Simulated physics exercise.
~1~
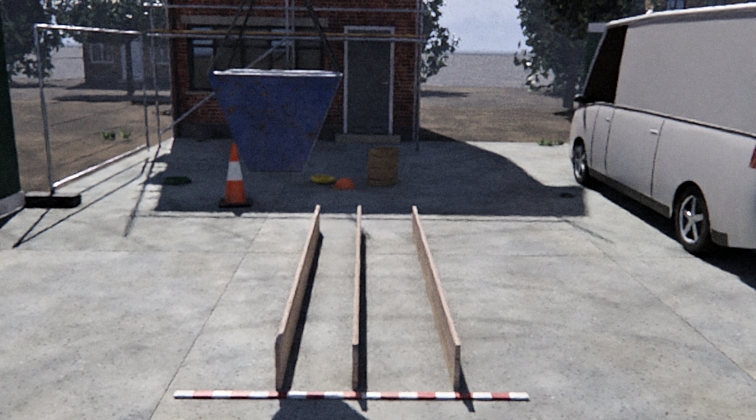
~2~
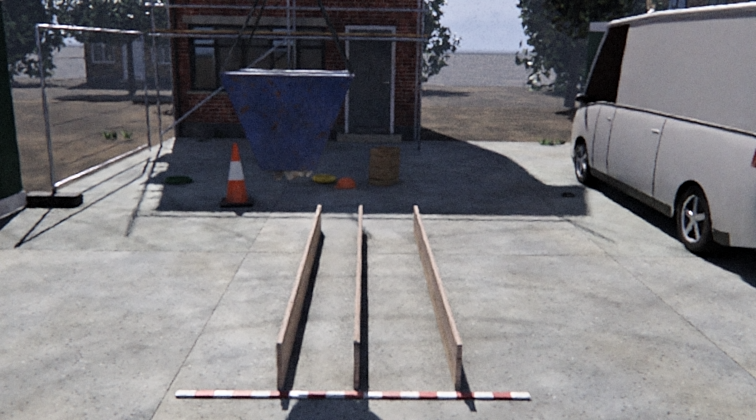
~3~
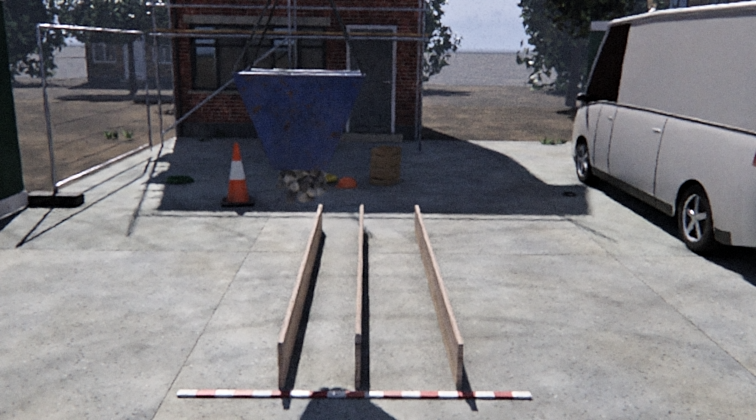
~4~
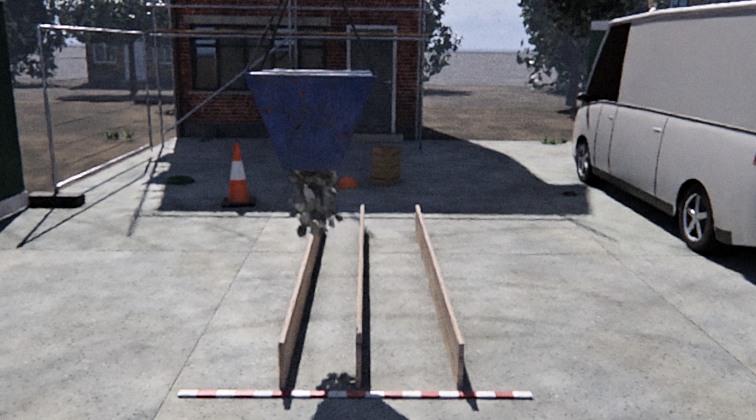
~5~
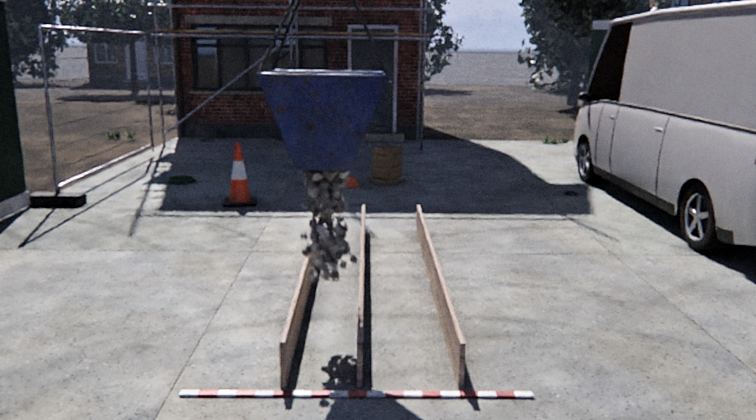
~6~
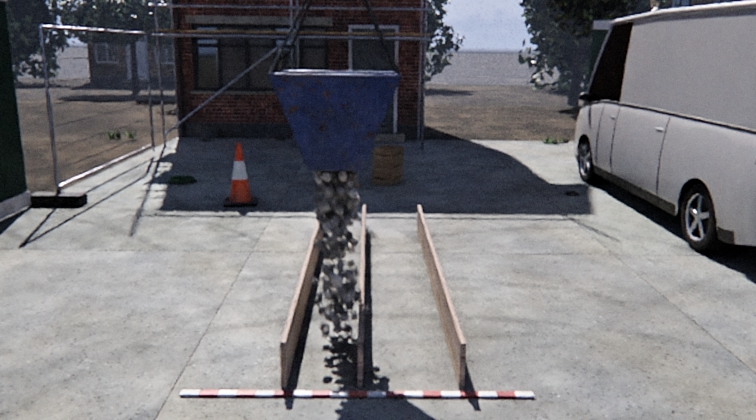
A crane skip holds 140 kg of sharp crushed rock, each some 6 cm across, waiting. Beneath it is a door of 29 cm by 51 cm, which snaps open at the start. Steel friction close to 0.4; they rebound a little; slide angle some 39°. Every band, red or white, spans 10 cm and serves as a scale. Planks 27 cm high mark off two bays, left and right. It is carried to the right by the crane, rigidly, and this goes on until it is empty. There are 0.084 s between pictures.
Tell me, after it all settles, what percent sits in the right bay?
I'd put it at about 68 percent.
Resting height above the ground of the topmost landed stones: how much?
About 22 cm above the ground.
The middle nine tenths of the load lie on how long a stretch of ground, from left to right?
About 80 cm.
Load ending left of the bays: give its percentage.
Roughly 0 in every hundred.
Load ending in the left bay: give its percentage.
Share: Near 30 in a hundred.
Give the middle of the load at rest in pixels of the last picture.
(385, 330).
Then, 0.3 s after the last picture, 12 % in the crane skip, 41 % falling or lying in the left bay, 47 % falling or lying in the right bay; the stones farthest right are at (410, 326).
Then, 0.7 s after the last picture, 0 % in the crane skip, 32 % falling or lying in the left bay, 68 % falling or lying in the right bay; the stones farthest right are at (442, 331).
Then, 1.3 s after the last picture, 0 % in the crane skip, 32 % falling or lying in the left bay, 68 % falling or lying in the right bay; the stones farthest right are at (445, 340).
Then, 2.2 s after the last picture, 0 % in the crane skip, 32 % falling or lying in the left bay, 68 % falling or lying in the right bay; the stones farthest right are at (445, 340).
Then, 4.1 s after the last picture, 0 % in the crane skip, 32 % in the left bay, 68 % in the right bay; the stones farthest right are at (445, 340).
